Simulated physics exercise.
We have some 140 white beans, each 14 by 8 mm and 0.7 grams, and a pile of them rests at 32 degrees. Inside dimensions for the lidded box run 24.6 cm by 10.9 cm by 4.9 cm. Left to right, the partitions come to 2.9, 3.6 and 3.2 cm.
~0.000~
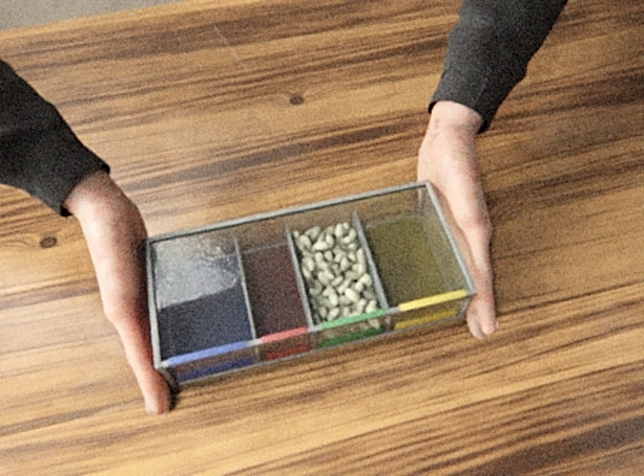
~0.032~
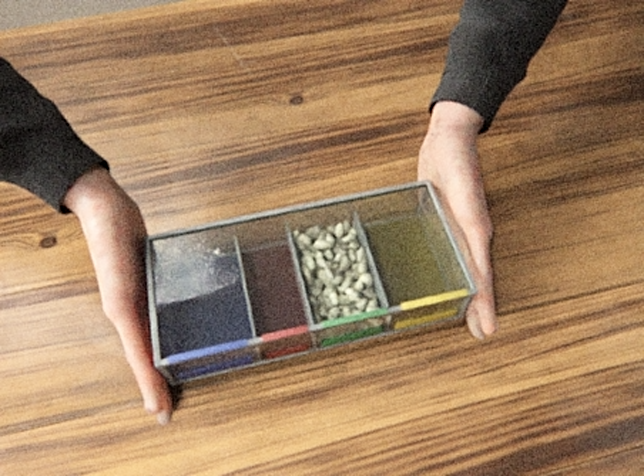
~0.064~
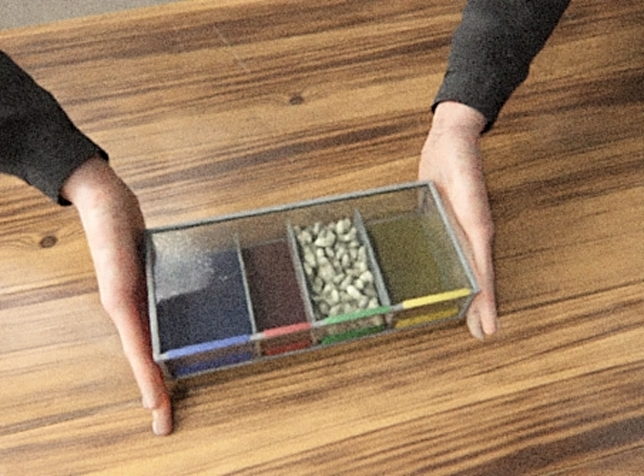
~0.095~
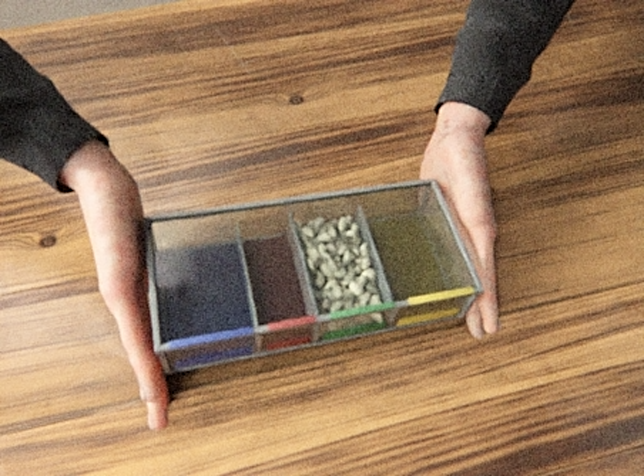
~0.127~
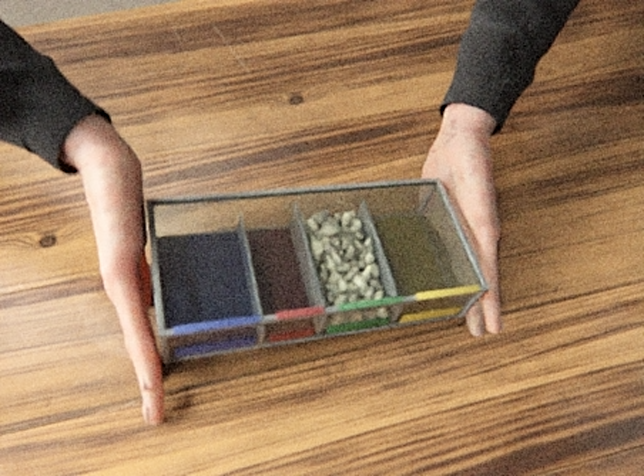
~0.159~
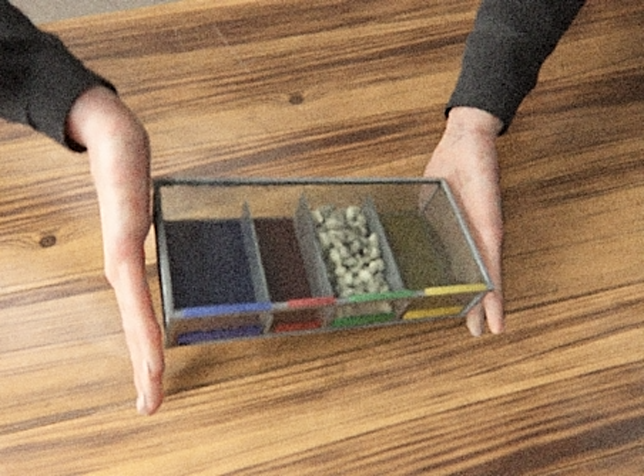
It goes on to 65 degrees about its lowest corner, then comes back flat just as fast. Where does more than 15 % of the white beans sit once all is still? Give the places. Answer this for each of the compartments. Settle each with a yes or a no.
In order: Red compartment: Holds a share within the limit, blue compartment: Holds a share within the limit, green compartment: Holds a share past the limit, yellow compartment: Holds a share past the limit.
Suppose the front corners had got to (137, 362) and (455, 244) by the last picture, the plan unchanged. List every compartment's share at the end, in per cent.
Final shares, in per cent - red: 10, blue: 5, green: 85, yellow: 0.
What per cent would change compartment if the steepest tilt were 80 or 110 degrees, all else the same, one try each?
Some 35 and some 40 per cent, respectively.
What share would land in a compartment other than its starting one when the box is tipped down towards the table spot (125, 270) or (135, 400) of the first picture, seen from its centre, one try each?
10 and 10 %.
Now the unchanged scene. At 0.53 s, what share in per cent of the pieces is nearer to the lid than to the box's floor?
About 30 per cent.
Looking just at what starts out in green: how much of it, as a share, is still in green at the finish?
That comes out at about 80 percent.
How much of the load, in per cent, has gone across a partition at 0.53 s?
Estimate: Some 5 %.
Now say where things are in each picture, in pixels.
Box tilt 0 degrees, front corners at (161, 363) and (471, 291); green 100 %, in the first picture.
Box tilt 1 degrees, front corners at (161, 361) and (472, 290), in the second picture.
Box tilt 3 degrees, front corners at (160, 356) and (474, 290), in the third picture.
Box tilt 7 degrees, front corners at (161, 346) and (477, 288), lowest corner right back, in the fourth picture.
Box tilt 12 degrees, front corners at (165, 331) and (483, 287), lowest corner right back, in the fifth picture.
Box tilt 17 degrees, front corners at (173, 314) and (488, 286), lowest corner right back; green 100 %. Its pace works out near 175 degrees a second, in the sixth picture.
After 0.53 s, tilt 64 degrees; green 95 %, yellow 5 %.
After 0.78 s, tilt 25 degrees; green 80 %, yellow 20 %.
After 1.13 s, tilt 0 degrees; green 80 %, yellow 20 %.
By 1.4 s all is still; red 0 %, blue 0 %, green 80 %, yellow 20 %.
